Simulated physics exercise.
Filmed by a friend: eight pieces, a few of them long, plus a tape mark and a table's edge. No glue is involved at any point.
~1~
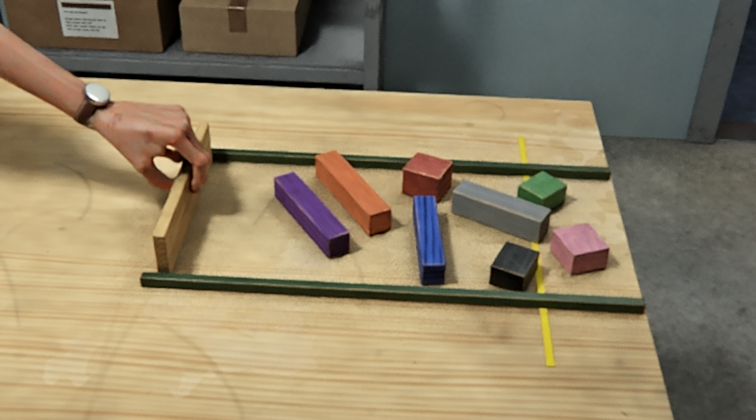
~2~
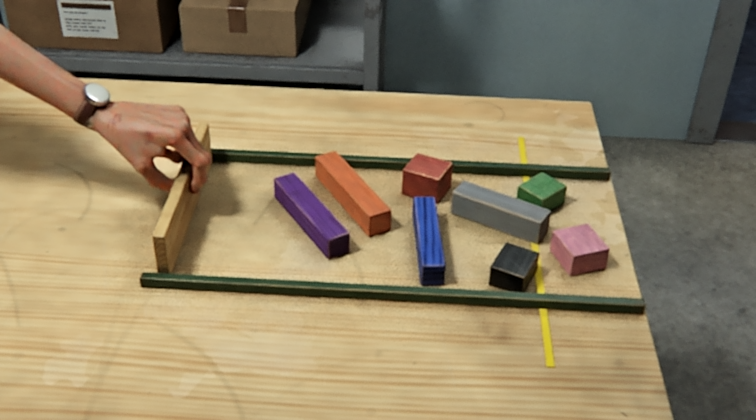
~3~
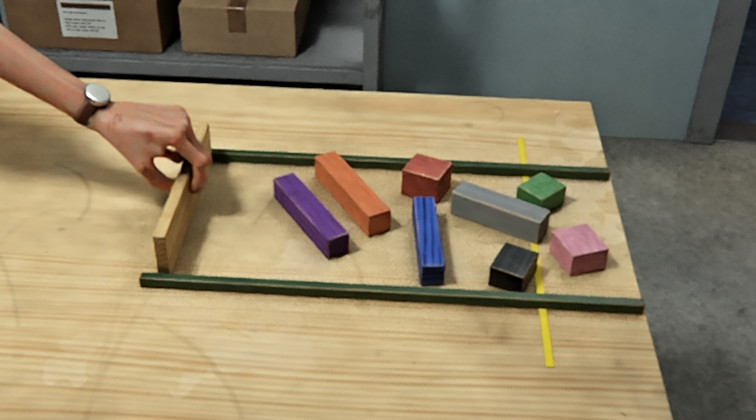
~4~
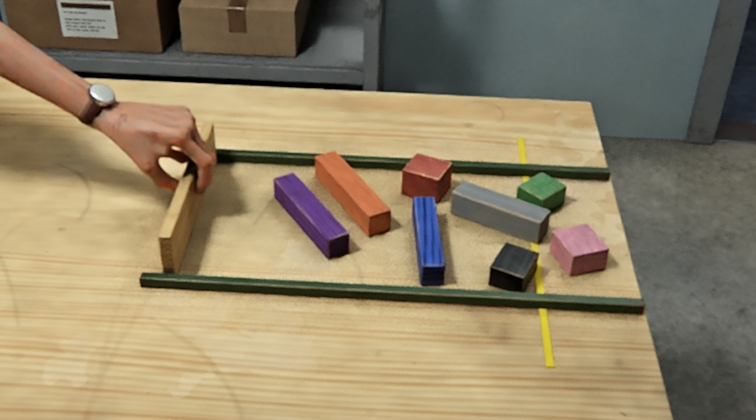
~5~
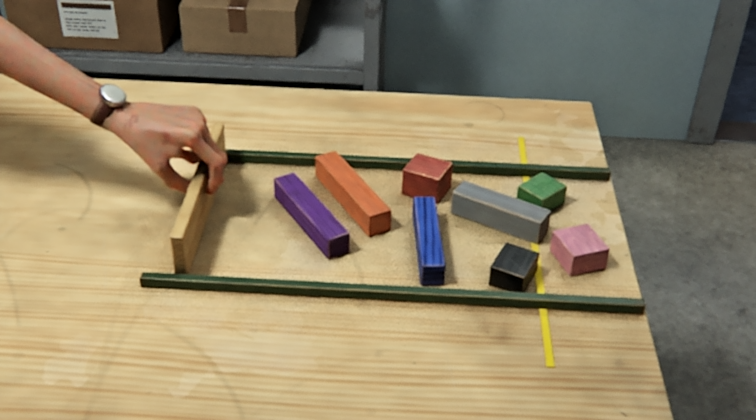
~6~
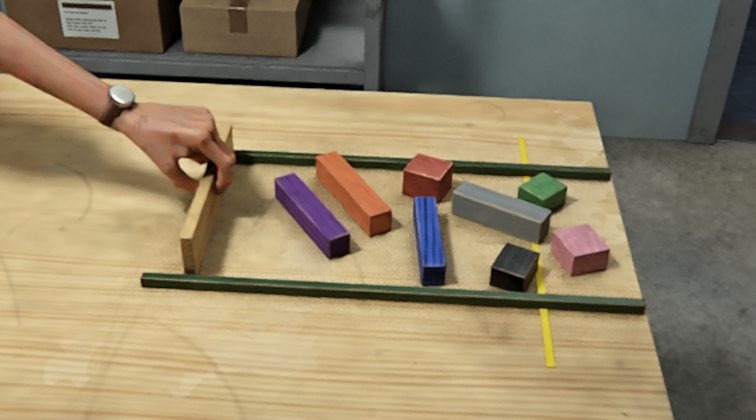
At the start, a hand holds a wooden board upright at the left end of two dark green rails, with eight coloured blocks lying to its right. The hand stays still briefly, then slides the board a short way right, toward the purple stick, while the blocks stay put.
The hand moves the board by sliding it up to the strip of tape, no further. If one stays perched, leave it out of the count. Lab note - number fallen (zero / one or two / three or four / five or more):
Watch it: Hardly any - one or two - go plunging down.
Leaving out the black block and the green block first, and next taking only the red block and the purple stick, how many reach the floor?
The first removal gives 0, the second gives 0.
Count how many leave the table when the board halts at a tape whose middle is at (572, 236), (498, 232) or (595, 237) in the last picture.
Down on the floor: 5, 0 and 7.
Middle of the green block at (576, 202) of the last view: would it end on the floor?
As for the green block, it topples off.
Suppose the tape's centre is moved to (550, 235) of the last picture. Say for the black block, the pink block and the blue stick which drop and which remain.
Lab note - black block not toppled, pink block toppled, blue stick not toppled.
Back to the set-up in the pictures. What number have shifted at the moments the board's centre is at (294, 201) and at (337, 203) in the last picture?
The number moved is 1 and then 2.
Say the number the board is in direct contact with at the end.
In contact: 1.
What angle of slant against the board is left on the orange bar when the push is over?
Angle: Around 0°.
Early on, none off yet; pink block at rest near (580, 250); green block at rest near (542, 194); black block at rest near (515, 269).
A while later, none off yet; pink block moving near (585, 253); green block at rest near (545, 195); black block at rest near (515, 269).
Finally, the number that fall off is one or two; lost, green block and pink block.
